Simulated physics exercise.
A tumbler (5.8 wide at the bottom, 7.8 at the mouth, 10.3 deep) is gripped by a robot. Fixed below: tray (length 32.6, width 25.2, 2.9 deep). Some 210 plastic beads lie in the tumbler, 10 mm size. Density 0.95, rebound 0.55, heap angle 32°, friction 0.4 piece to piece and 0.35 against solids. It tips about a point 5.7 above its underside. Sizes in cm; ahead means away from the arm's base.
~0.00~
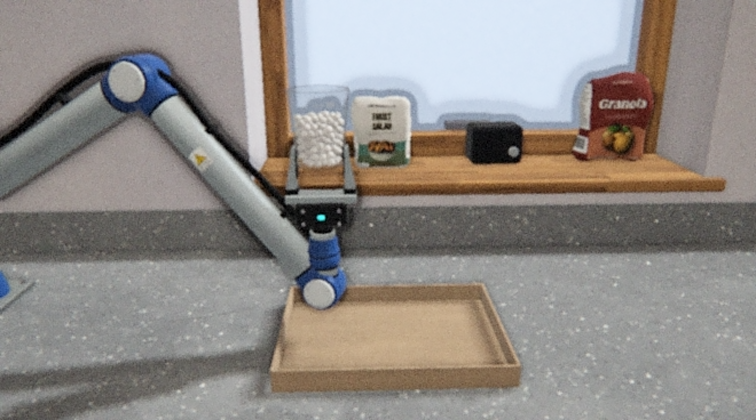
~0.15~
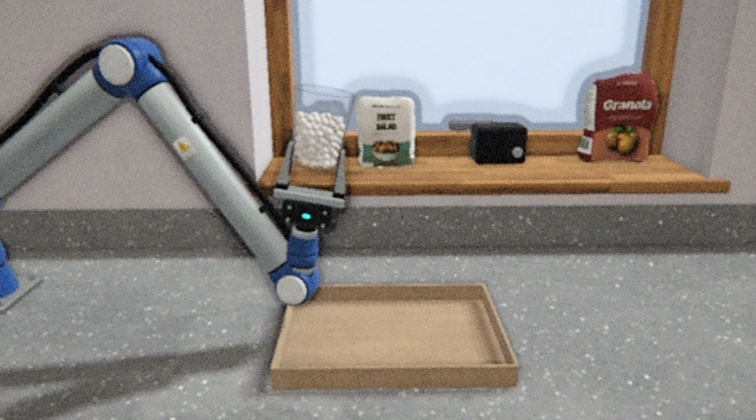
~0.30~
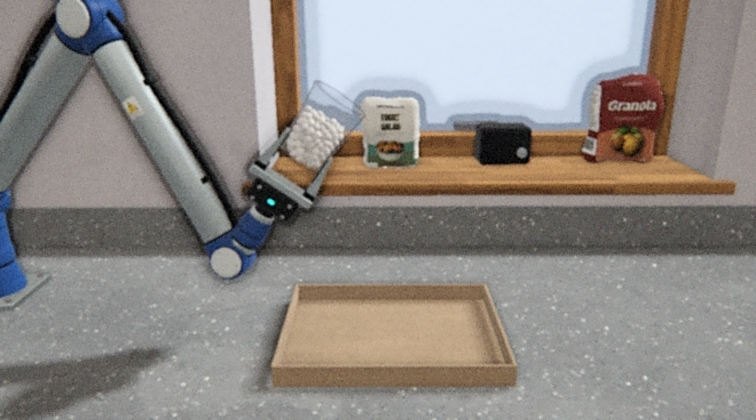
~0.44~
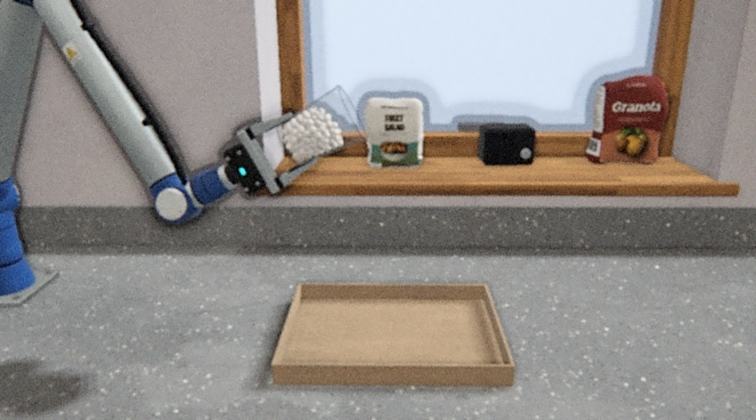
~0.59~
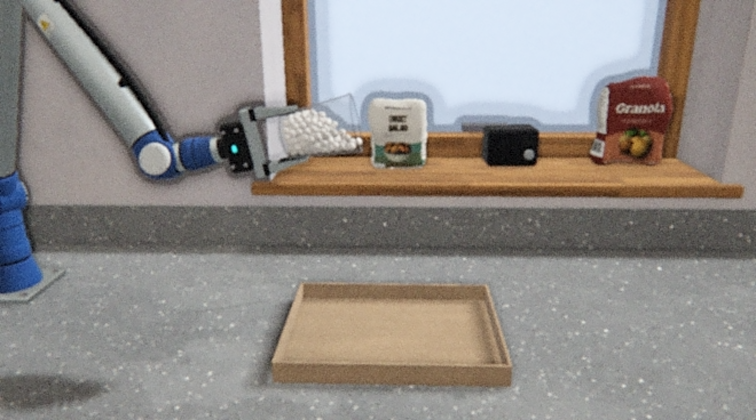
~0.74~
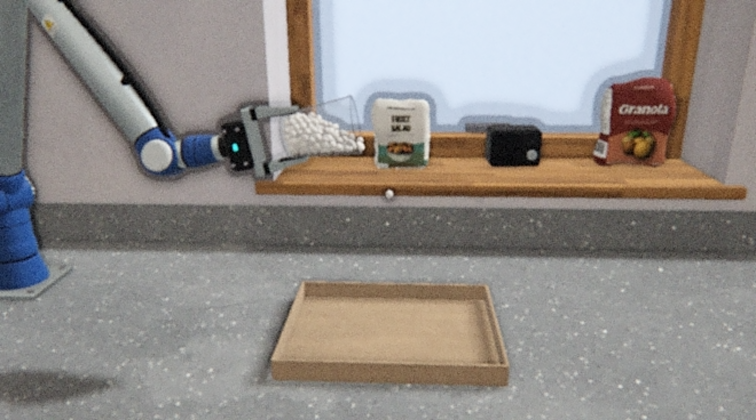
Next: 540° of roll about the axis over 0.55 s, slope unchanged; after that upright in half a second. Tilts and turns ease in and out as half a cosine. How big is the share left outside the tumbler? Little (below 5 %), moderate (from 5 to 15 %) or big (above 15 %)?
A big share, above 15 %, ends outside the tumbler.
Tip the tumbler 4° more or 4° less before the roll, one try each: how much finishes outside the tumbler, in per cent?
Some 40 and 10 per cent.
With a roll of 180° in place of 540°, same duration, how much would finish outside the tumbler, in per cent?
In that case some 15 per cent.
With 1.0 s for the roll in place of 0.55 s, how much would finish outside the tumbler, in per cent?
Then about 40 per cent.
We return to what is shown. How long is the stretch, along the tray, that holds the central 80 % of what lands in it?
Roughly 22 cm.
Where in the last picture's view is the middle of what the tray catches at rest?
Around (428, 324).
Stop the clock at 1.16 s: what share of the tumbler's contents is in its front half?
About 35 per cent.
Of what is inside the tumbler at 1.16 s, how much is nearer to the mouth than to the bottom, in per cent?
Roughly 35 per cent.
After 1.16 s, tipped 80°, highest piece 37 above the table; 183 in the tumbler, 7 in the tray, 23 in flight or on a rim.
After 1.58 s, tipped 30°, highest piece 36 above the table; 165 in the tumbler, 41 in the tray, 1 on the table or floor, 6 in flight or on a rim.
After 1.99 s, upright, highest piece 35 above the table; 165 in the tumbler, 47 in the tray, 1 on the table or floor.
After 2.69 s, upright, highest piece 35 above the table; 165 in the tumbler, 47 in the tray, 1 on the table or floor.
At rest, 165 in the tumbler, 47 in the tray, 1 on the table or floor. That is 23 % outside the tumbler.
